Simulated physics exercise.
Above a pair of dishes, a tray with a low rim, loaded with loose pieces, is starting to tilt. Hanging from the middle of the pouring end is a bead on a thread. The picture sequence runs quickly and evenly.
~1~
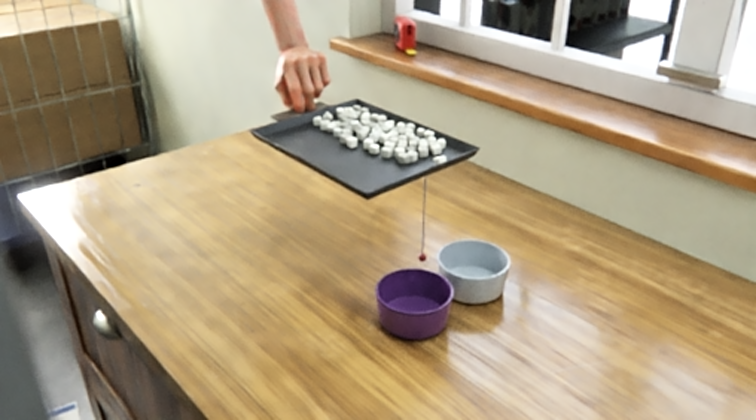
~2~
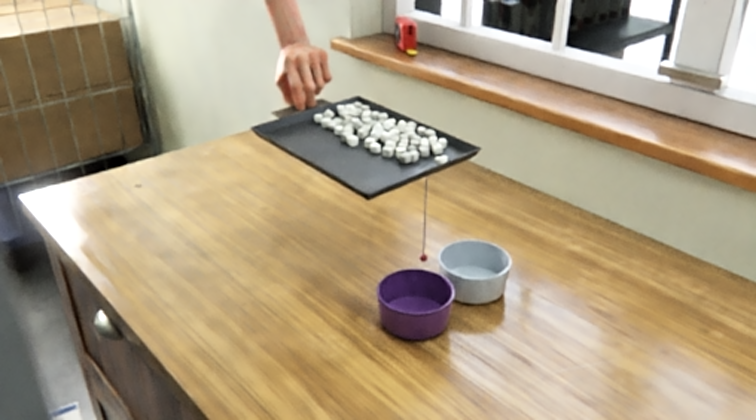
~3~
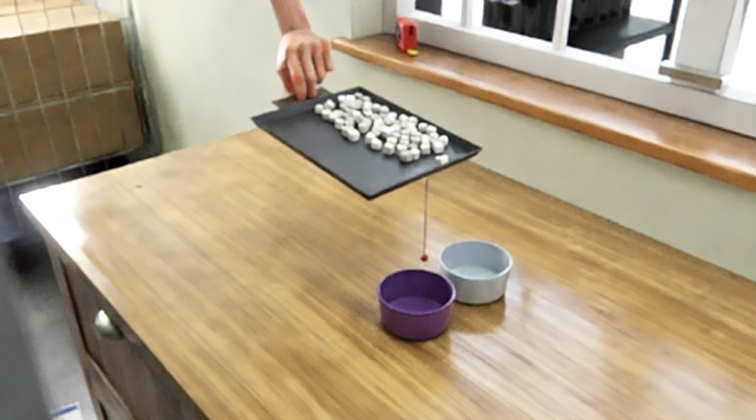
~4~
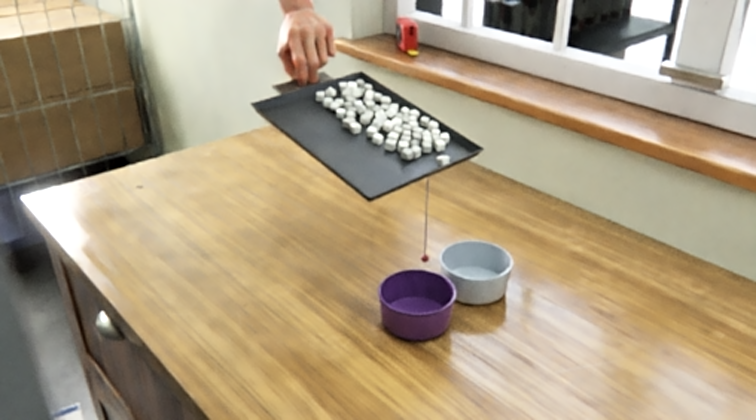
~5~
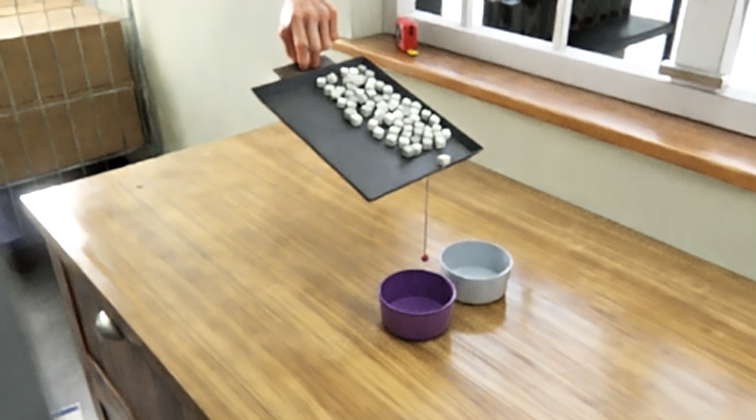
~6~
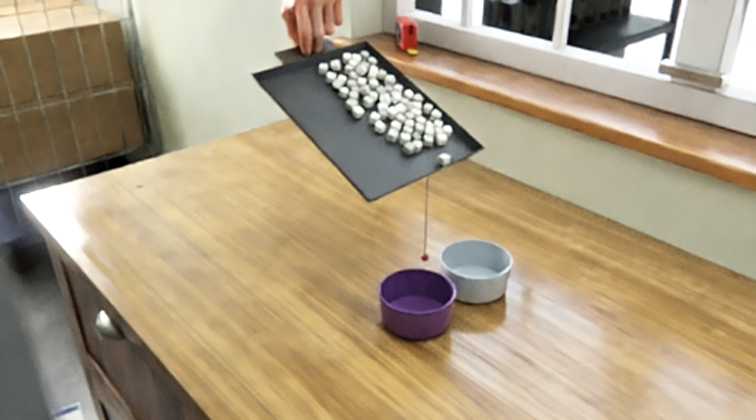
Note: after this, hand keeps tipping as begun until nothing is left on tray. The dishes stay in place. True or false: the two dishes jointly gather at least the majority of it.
False, they gather a minority.
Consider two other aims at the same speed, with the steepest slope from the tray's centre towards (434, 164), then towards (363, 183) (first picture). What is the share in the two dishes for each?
Case one 70 %; case two 30 %.
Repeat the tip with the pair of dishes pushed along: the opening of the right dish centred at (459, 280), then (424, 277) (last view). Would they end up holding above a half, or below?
First place: Beyond half; second place: Short of half.
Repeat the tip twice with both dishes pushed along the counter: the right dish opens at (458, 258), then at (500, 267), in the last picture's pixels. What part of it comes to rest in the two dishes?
Trial 1: 20 percent; trial 2: 70 percent.
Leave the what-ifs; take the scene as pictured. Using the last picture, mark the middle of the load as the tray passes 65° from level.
Near (445, 168).
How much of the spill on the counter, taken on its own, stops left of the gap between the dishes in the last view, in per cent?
That's about 30 per cent of the spill.
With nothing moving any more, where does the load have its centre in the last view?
Resting centre, last frame: Roughly (466, 343).
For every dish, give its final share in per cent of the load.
So the left dish gets 20 % of the load, while the right one gets 10 %.
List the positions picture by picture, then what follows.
Corners of the pouring end (367, 190) and (473, 148), level; middle of the load (377, 131), sugar cubes; left dish (441, 319); right dish (500, 285); bead on its thread (423, 257), in the first picture.
Corners of the pouring end (368, 190) and (475, 148), level; middle of the load (379, 130), in the second picture.
Corners of the pouring end (369, 191) and (476, 148), tipped barely, lowest at the left corner; middle of the load (380, 124), in the third picture.
Corners of the pouring end (370, 193) and (477, 148), tipped a little, lowest at the left corner; middle of the load (381, 116), in the fourth picture.
Corners of the pouring end (371, 194) and (478, 147), tipped clearly, lowest at the left corner; middle of the load (383, 108), in the fifth picture.
Corners of the pouring end (371, 195) and (478, 146), tipped clearly, lowest at the left corner; middle of the load (385, 100); left dish (443, 319); right dish (502, 284), in the sixth picture.
Just after the last frame, tray tipped steeply; roughly two thirds on the tray; roughly a third in the air.
A moment on, tray tipped past a quarter turn; roughly a quarter in the left dish; about a tenth in the right dish; roughly two thirds outside both; just a few in the air.
Further on, tray tipped past a quarter turn; roughly a quarter in the left dish; about a tenth in the right dish; roughly two thirds outside both.
When it is over, tray tipped past a quarter turn; roughly a quarter in the left dish; about a tenth in the right dish; roughly two thirds outside both.
